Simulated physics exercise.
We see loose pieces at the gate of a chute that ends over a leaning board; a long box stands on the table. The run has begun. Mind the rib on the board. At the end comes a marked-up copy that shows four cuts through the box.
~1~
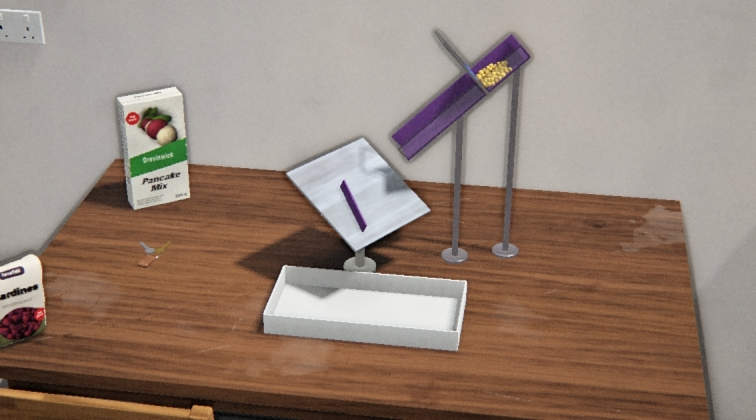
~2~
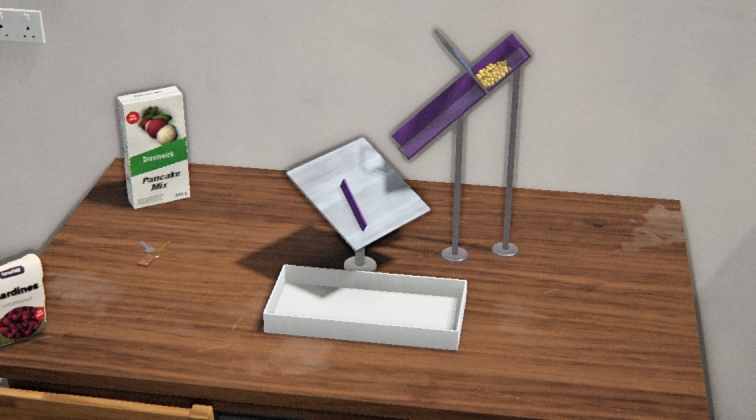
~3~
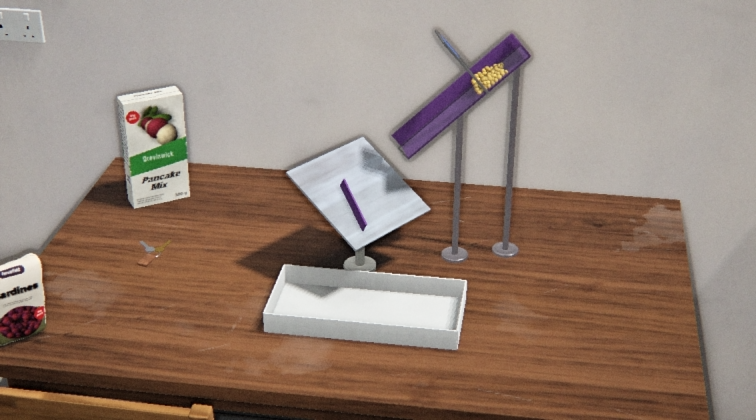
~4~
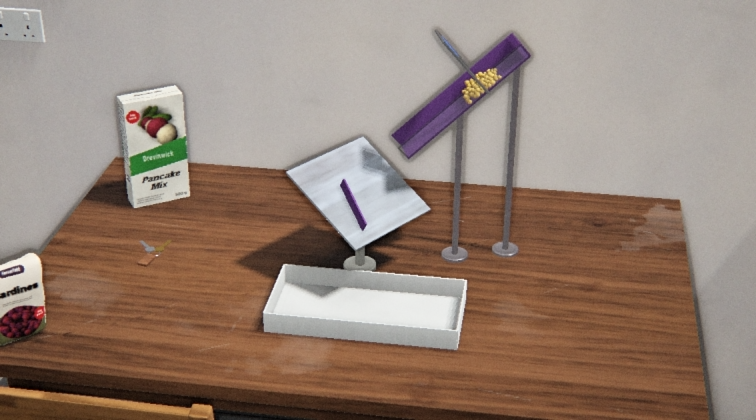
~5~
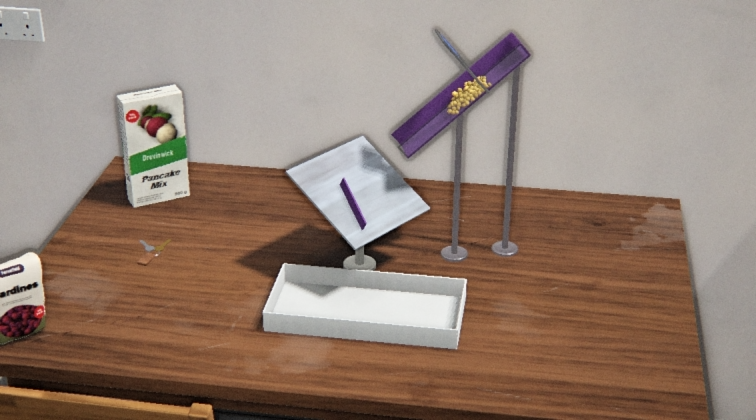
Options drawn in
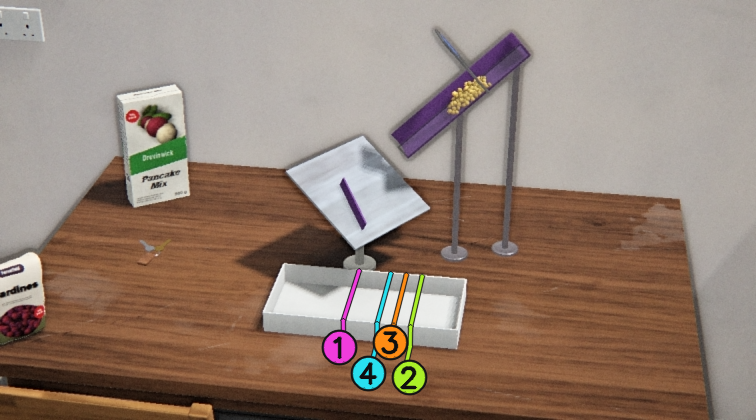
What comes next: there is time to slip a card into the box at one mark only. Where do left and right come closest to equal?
3.
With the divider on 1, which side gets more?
The right side.
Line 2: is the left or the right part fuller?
Left.
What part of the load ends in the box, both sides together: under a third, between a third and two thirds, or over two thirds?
About that: Over two thirds.
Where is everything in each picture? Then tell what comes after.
Load behind the gate (491, 74), puffed corn balls; lip of the chute (405, 154), sloping fairly steeply, in the first frame.
Middle of the board (360, 191), tilted fairly steeply; middle of its low edge (395, 229); of its high edge (326, 154), in the second frame.
Front corners of the box (264, 313) and (458, 331), empty; front of the load (477, 90), in the third frame.
Middle of the load (478, 87); its front (468, 101), roughly a quarter of the way to the lip; rib from (344, 178) to (367, 224), in the fourth frame.
Middle of the load (467, 95); its front (450, 111), roughly a third of the way to the lip, in the fifth frame.
On the marked copy, line 1 crosses the front rim at (343, 319); line 2 crosses the front rim at (410, 326); line 3 crosses the front rim at (393, 324); line 4 crosses the front rim at (377, 323).
If 1 is chosen, of what is caught, not one piece on the left of the divider, every piece on the right.
If 2 is chosen, of what is caught, almost all on the left of the divider, just a few on the right.
If 3 is chosen, of what is caught, roughly two thirds on the left of the divider, roughly a third on the right.
If 4 is chosen, of what is caught, not one piece on the left of the divider, every piece on the right.
